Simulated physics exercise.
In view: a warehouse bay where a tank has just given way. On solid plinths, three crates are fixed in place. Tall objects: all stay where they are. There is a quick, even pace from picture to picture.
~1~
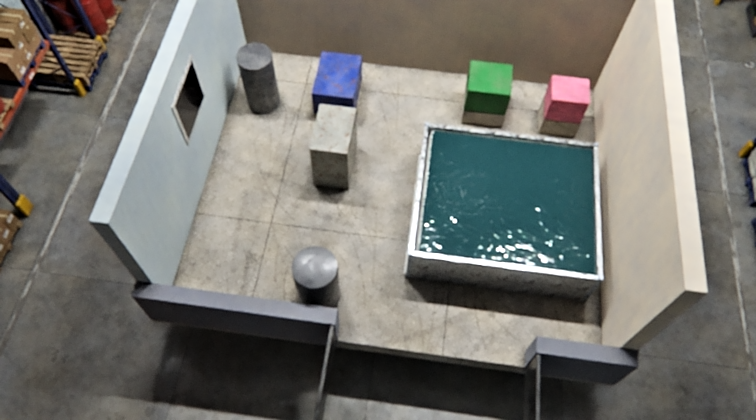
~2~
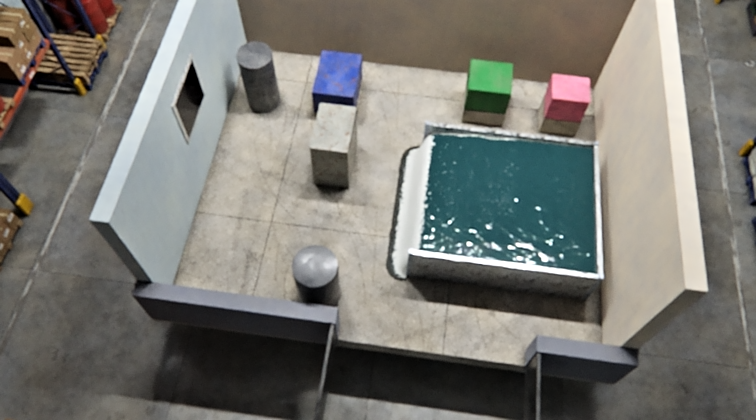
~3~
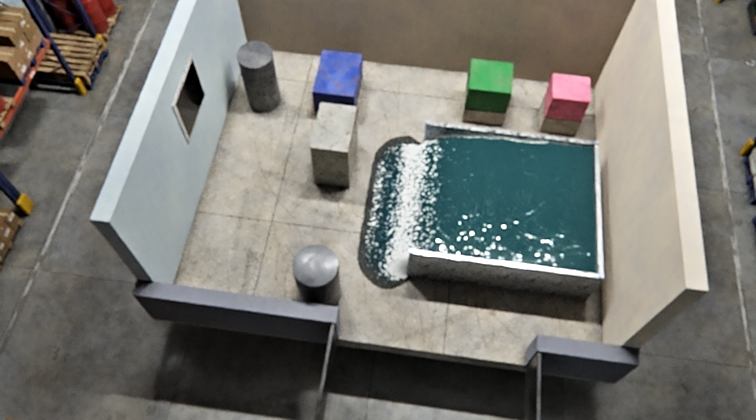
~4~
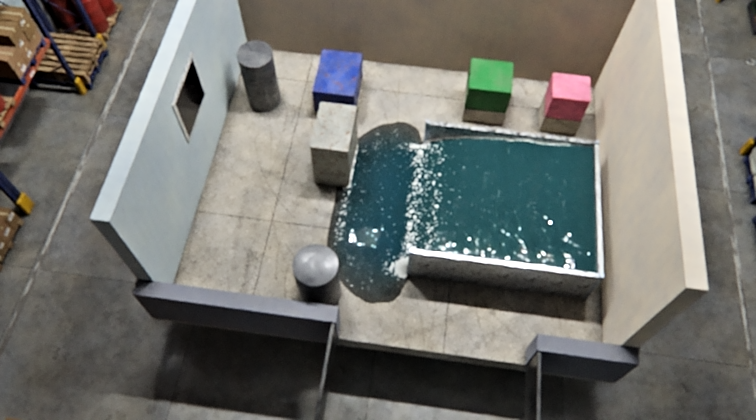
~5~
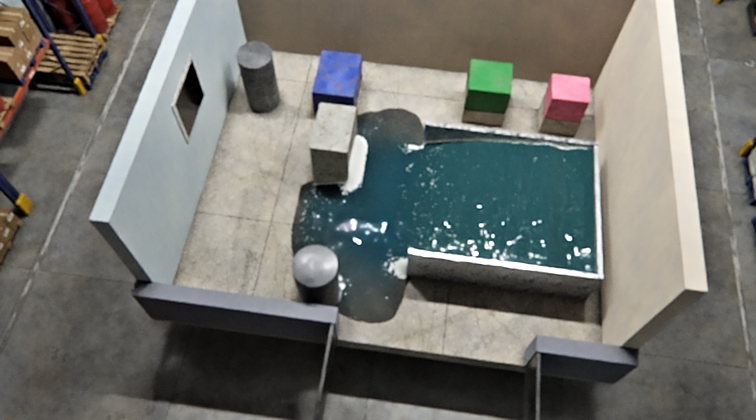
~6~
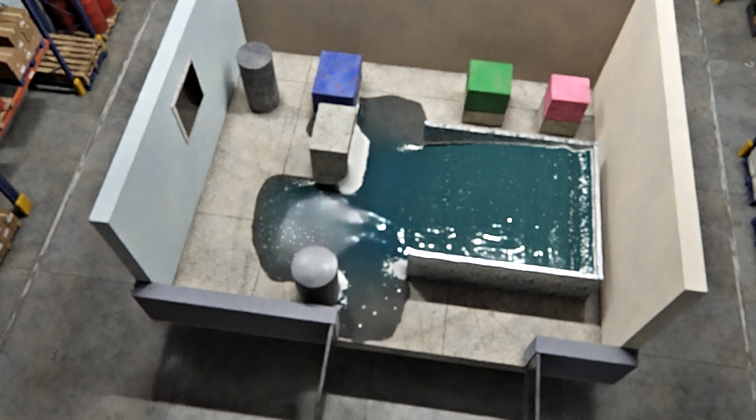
In a warehouse bay, water pours from a tank's left side and spreads around blocks.
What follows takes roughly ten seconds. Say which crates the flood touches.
Outcome: The green crate never gets touched by the water; the pink crate never gets touched by the water; the blue crate gets touched by the water.
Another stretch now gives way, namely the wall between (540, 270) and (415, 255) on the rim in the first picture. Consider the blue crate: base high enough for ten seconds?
Looking at it, the blue crate is left untouched.
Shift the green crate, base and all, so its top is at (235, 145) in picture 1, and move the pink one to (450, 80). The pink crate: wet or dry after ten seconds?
I'd say the pink crate is missed.
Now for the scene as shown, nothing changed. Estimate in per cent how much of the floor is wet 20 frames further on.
I'd put it at roughly 75 per cent.
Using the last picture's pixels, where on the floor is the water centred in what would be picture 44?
Roughly (361, 169) in the last picture.
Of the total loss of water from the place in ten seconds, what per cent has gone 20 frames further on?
I'd put it at 15 per cent.
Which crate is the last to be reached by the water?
I think it's the pink one.
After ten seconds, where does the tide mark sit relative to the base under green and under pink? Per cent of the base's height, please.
Around 70 in a hundred for the first and 70 in a hundred for the second.
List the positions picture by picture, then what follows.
In the first picture, the tank at (507, 199) is whole and still.
In the second picture, water pours out at (419, 201) and has run to (403, 277).
In the third picture, water pours out at (419, 203) and has run to (380, 281).
In the fourth picture, the front is at (370, 297), out from the gap at (419, 203).
In the fifth picture, water pours out at (418, 205) and has run to (357, 120).
In the sixth picture, the front is at (258, 241), out from the gap at (418, 205).
A moment on, water covers 45 % of the floor; the green crate not reached, the pink crate not reached, the blue crate water round its plinth.
Next, water covers 60 % of the floor; the green crate water round its plinth, the pink crate not reached, the blue crate water round its plinth.
Then, water covers 75 % of the floor; the green crate water round its plinth, the pink crate water round its plinth, the blue crate water round its plinth.
Later, water covers 100 % of the floor; the green crate water round its plinth, the pink crate water round its plinth, the blue crate water round its plinth.
In the end, water covers 100 % of the floor; the green crate stayed above the water, the pink crate stayed above the water, the blue crate was topped.
